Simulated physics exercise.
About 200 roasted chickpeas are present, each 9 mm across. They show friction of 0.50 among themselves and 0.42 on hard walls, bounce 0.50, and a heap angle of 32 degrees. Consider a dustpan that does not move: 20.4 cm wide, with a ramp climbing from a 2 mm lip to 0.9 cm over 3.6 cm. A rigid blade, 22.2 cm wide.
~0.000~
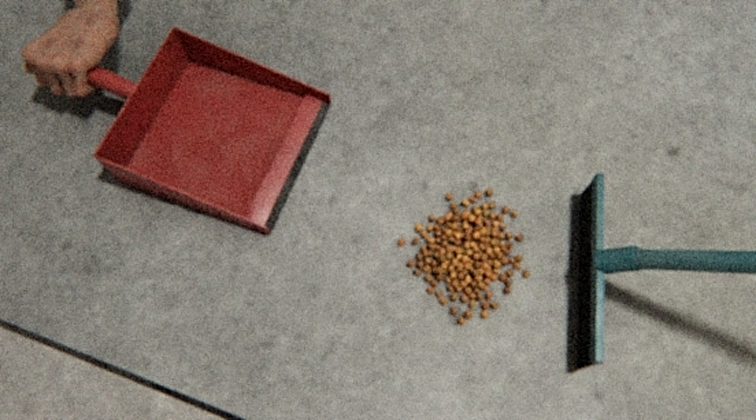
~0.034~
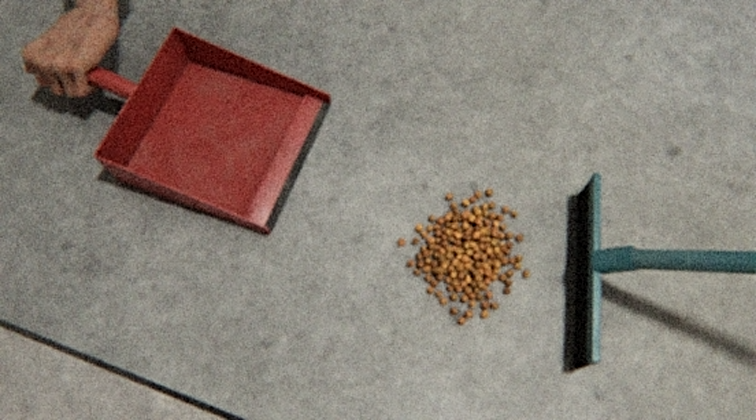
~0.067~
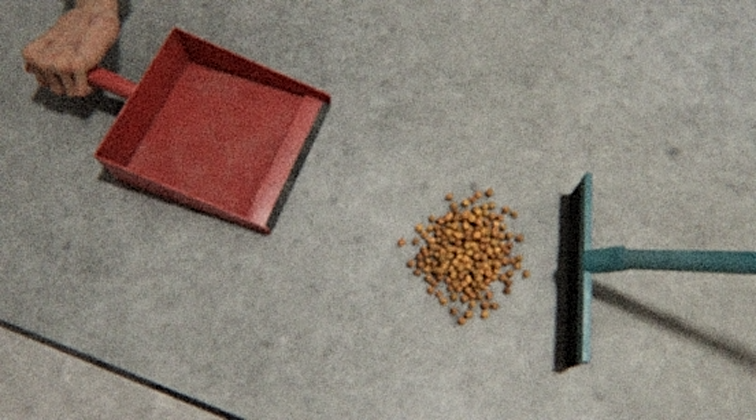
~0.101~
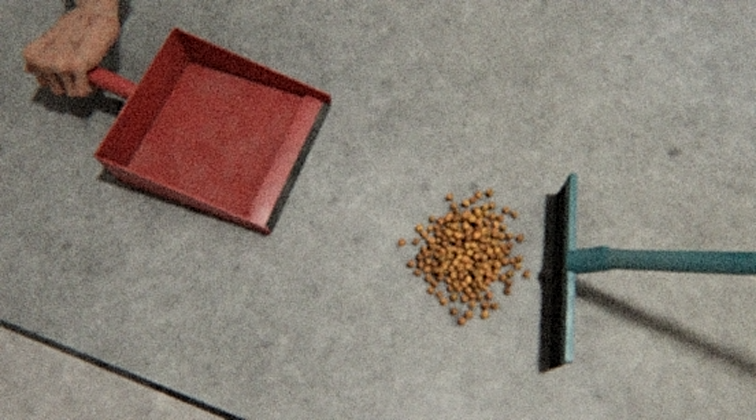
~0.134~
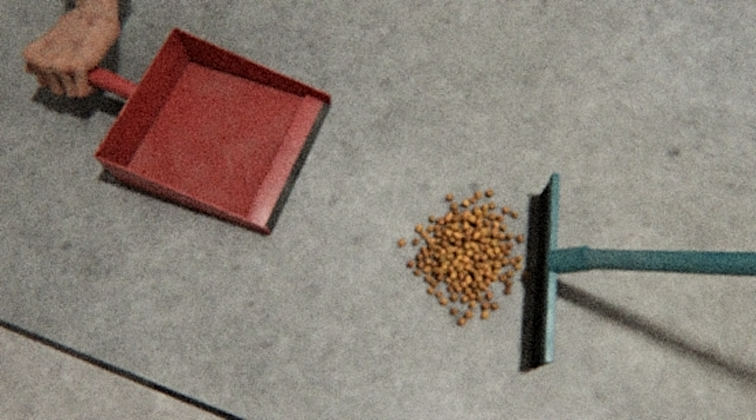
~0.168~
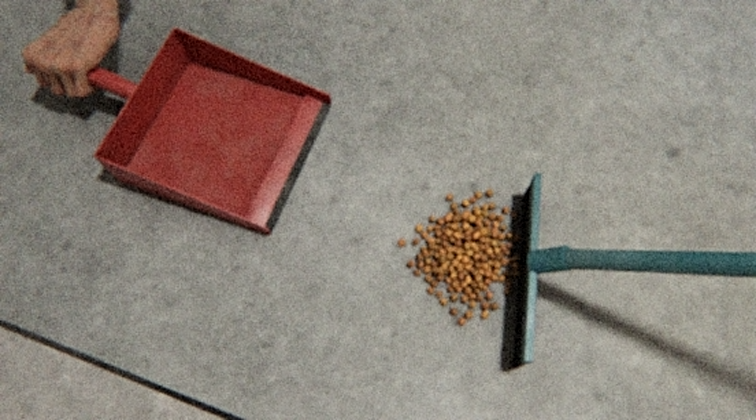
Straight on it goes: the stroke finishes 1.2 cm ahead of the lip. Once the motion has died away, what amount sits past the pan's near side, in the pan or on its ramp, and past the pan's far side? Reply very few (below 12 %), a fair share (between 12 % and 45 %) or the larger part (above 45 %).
Near side - the larger part; pan - a fair share; far side - very few.
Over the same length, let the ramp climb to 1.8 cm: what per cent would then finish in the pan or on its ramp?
I'd put it near 15 per cent, ramp counted.
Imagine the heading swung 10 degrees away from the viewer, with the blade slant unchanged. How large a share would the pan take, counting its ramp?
Around 25 %.
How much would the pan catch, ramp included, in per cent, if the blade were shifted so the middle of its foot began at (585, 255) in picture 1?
I'd put it at around 25 per cent.
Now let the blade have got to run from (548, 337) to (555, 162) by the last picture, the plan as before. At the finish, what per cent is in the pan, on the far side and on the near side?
You'd see pan at 10, far at 0 and near at 25.
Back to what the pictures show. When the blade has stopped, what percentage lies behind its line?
Some 15 percent, give or take.
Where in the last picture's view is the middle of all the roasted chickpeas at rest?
Centre at rest, approx.: (251, 257) px.
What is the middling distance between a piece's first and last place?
Roughly 28 cm.
After 0.40 s, middle of the blade 17 cm from the lip; 0 % over the lip, far side 0 %, near side 30 %.
After 0.55 s, middle of the blade 8 cm from the lip; 0 % over the lip, far side 0 %, near side 50 %.
After 0.83 s, middle of the blade 3 cm from the lip; 15 % over the lip, far side 0 %, near side 60 %.
By 1.2 s all is still; near side 60 %, pan 15 %, far side 0 %, in front of the lip or behind the blade 25 %.
